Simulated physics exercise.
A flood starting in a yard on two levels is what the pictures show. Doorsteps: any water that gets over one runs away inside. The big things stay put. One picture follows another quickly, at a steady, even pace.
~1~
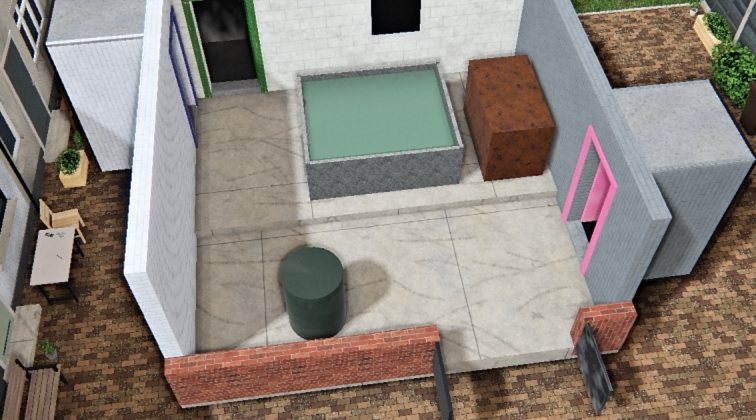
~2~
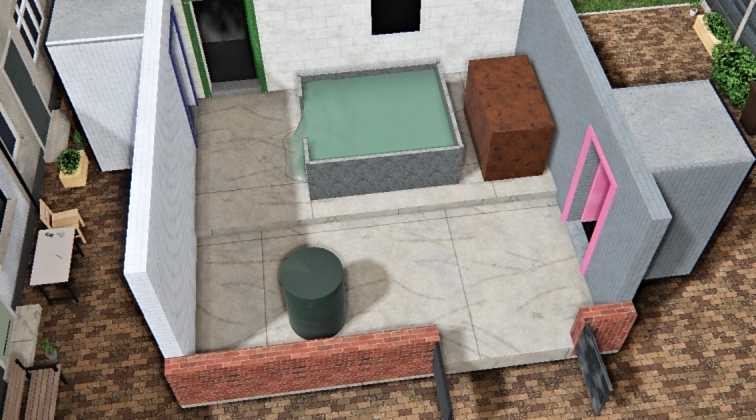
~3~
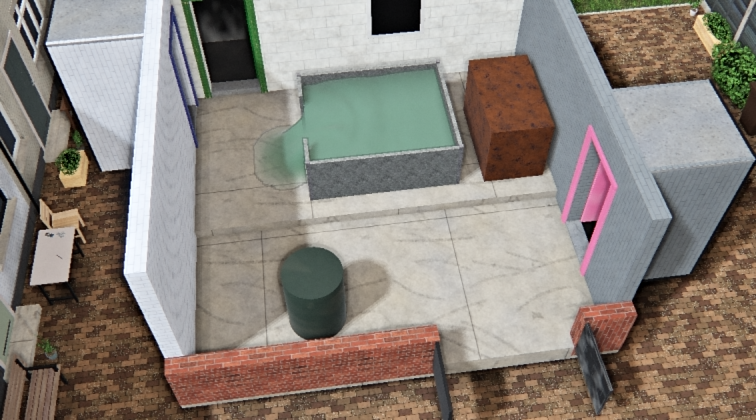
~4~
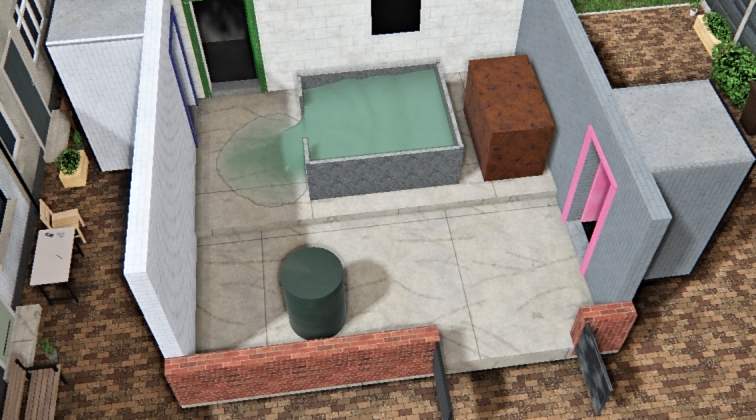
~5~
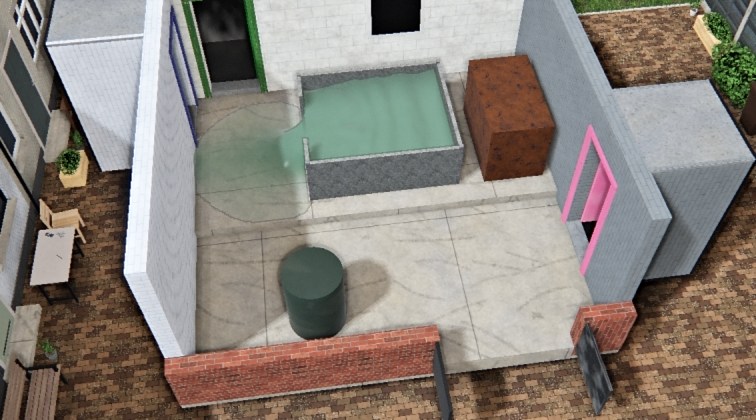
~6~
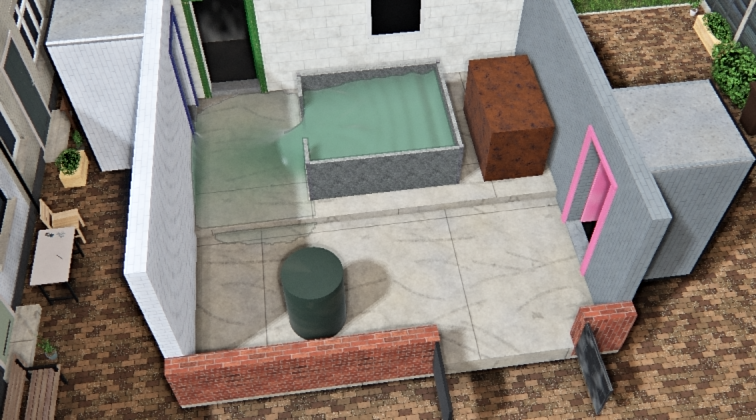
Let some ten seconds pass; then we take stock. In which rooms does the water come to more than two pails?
Outcome: The blue door counts as over, the pink door counts as over, the green door counts as over.
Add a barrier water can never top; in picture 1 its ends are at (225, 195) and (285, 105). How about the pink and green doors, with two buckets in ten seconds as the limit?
In short: Pink floods, green takes less.
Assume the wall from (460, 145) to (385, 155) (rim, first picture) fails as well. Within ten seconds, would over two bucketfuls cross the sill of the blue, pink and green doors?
One by one: Blue door ends up below; pink door ends up above; green door ends up below.
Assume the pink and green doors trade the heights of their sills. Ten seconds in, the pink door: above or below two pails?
Result for pink door: It remains below the line.
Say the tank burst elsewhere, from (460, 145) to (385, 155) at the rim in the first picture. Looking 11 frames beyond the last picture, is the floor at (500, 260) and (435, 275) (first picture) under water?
Soaked; soaked.
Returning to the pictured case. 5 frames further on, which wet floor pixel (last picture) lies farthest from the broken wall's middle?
Near (196, 335).
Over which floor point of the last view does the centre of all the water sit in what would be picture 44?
That comes out near (333, 194).
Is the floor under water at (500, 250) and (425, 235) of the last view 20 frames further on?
Untouched, then untouched.
A moment on, water covers 25 % of the floor; the blue door over two buckets in, the pink door not reached, the green door wet at the sill, nothing in.
Next, water covers 35 % of the floor; the blue door far over two buckets in, the pink door not reached, the green door under two buckets in.
Then, water covers 55 % of the floor; the blue door far over two buckets in, the pink door not reached, the green door over two buckets in.
Later, water covers 90 % of the floor; the blue door far over two buckets in, the pink door under two buckets in, the green door far over two buckets in.
In the end, water covers 90 % of the floor; the blue door far over two buckets in, the pink door over two buckets in, the green door far over two buckets in.
